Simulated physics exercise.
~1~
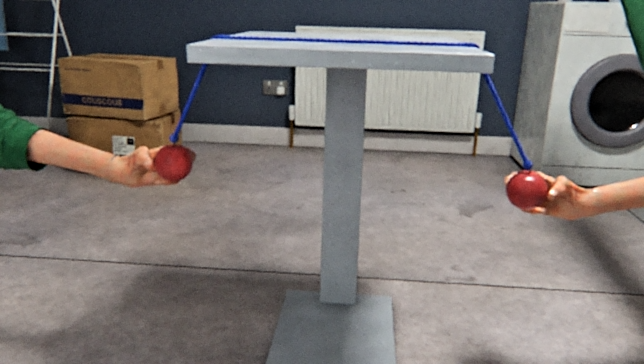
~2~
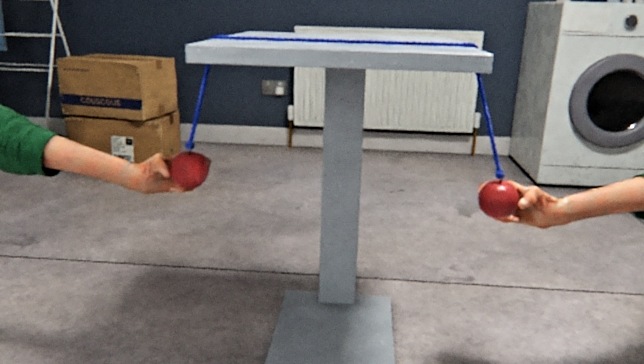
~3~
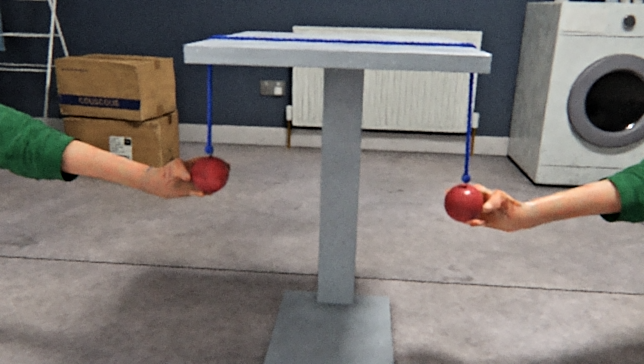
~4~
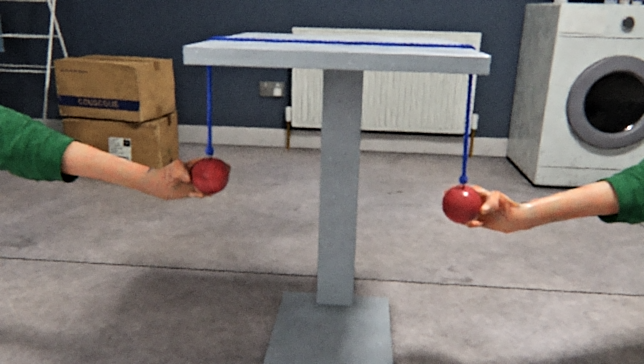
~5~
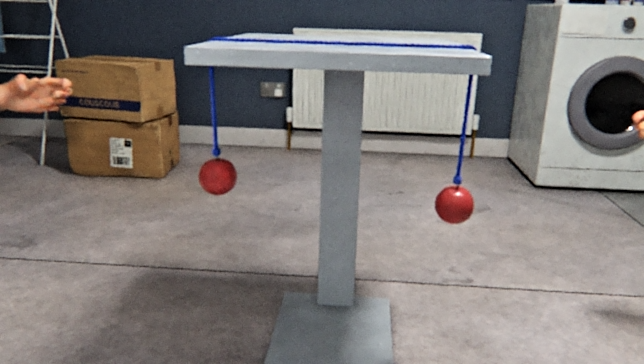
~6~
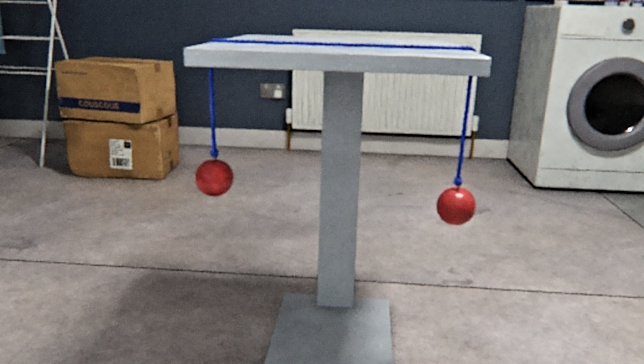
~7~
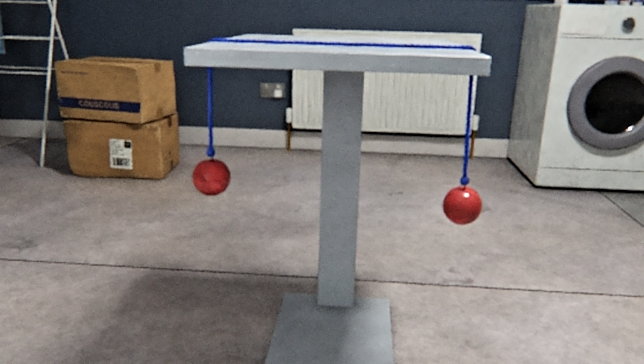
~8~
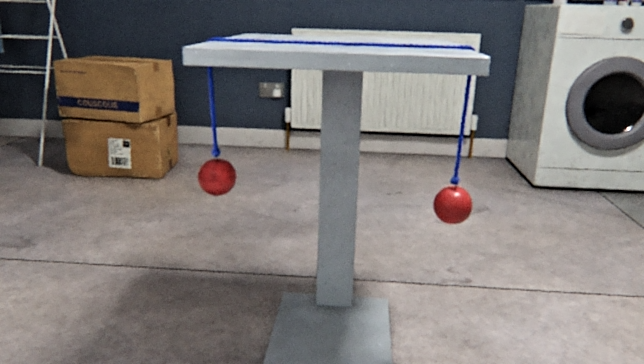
At the start, two hands in green sleeves hold red apples out to either side of a grey pedestal stand, with a blue cord tied to both and lying across the top. The hands bring the apples inward, the left one moving right and the right one moving left, until the cord hangs nearly straight down on each side. After a brief pause, both hands let go and draw back out of view. The apples sway slightly from side to side, but neither side climbs or drops. Finally, both still hang from the cord, balanced, with the right apple a little lower.
